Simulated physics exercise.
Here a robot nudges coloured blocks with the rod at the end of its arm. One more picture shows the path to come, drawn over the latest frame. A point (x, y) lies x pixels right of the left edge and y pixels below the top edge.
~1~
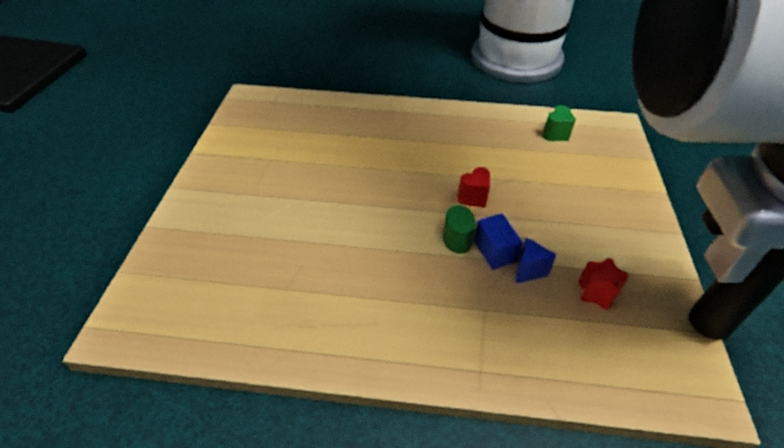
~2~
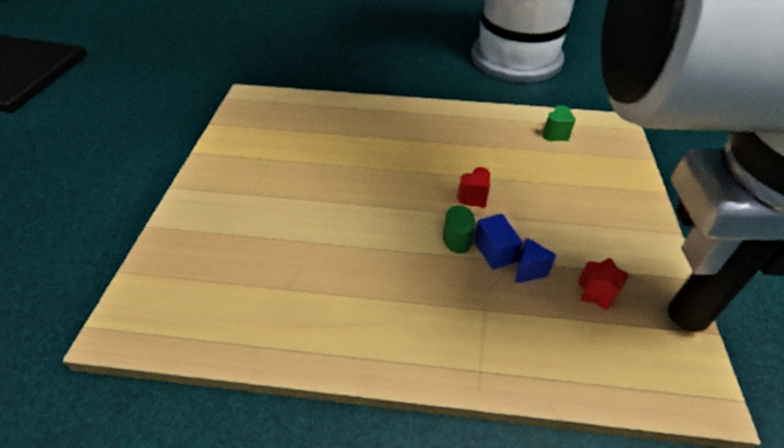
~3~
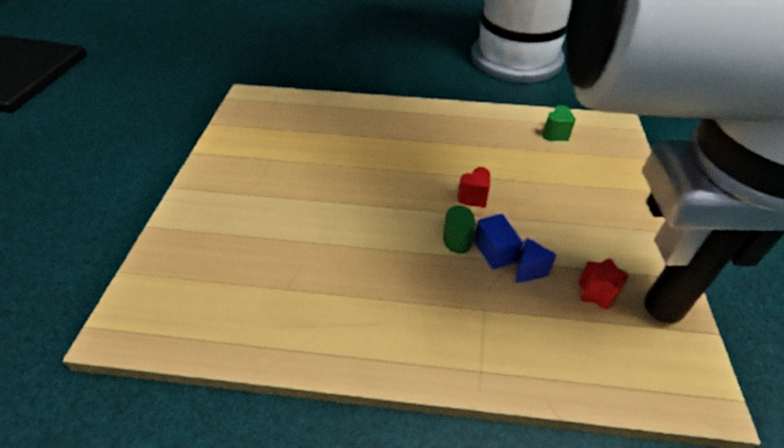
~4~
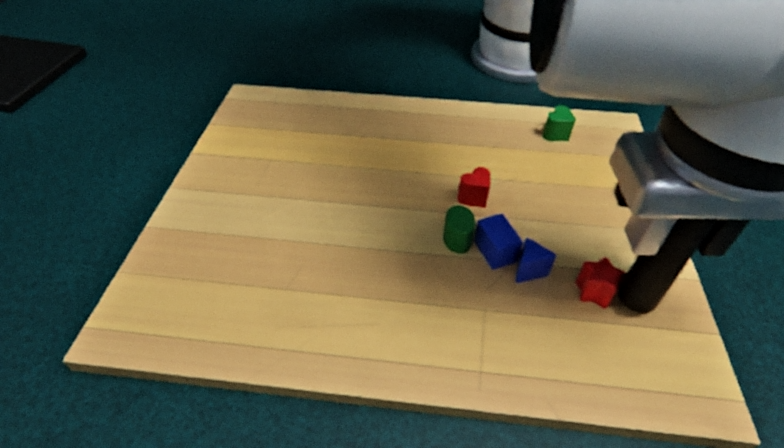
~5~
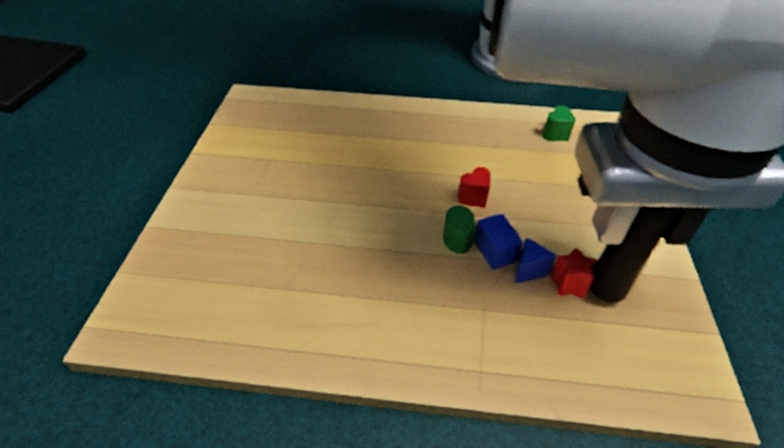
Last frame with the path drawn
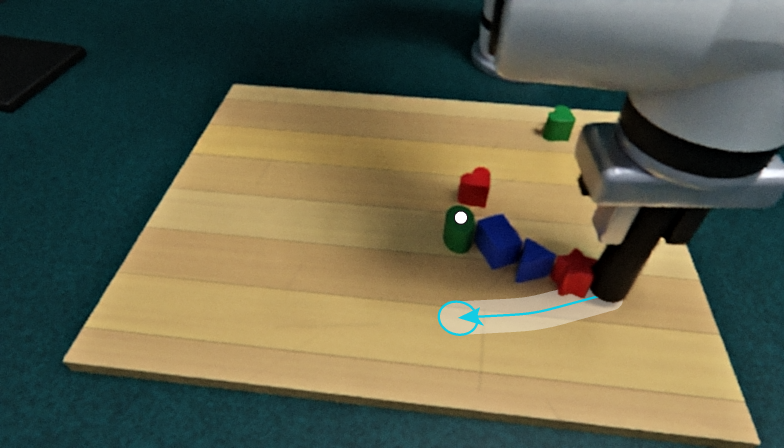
A robot arm moved its black rod left across the wooden board until it met the red star, then pushed the star a short way left, up beside the blue triangle.
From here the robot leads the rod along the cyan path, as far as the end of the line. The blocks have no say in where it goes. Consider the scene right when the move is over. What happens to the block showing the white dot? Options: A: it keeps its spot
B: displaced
A (it keeps its spot)
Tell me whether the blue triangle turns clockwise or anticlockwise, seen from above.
Turns anticlockwise.
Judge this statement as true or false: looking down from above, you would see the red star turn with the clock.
True
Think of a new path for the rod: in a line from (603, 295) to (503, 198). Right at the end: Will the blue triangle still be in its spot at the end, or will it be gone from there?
At the end of the path, it will have moved.
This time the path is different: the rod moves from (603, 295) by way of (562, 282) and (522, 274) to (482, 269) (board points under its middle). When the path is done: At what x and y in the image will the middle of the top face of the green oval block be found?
It should be at about (426, 195).
The drawn path runs from (603, 295) through (559, 307) and (510, 315) to (458, 318); the dot is on the green oval block.
On the path given first. One third of the way, rod (561, 301); blue oblong block (494, 229), turned 15° clockwise; blue triangle (527, 246), turned 30° anticlockwise; red star (555, 258), turned 55° clockwise.
Two thirds of the way, rod (511, 309); blue oblong block (494, 229), turned 15° clockwise; blue triangle (527, 246), turned 30° anticlockwise; red star (555, 258), turned 55° clockwise.
At the end, rod (459, 312); green oval block not moved; blue oblong block (494, 229), turned 15° clockwise; blue triangle (527, 246), turned 30° anticlockwise; red star (555, 258), turned 55° clockwise.
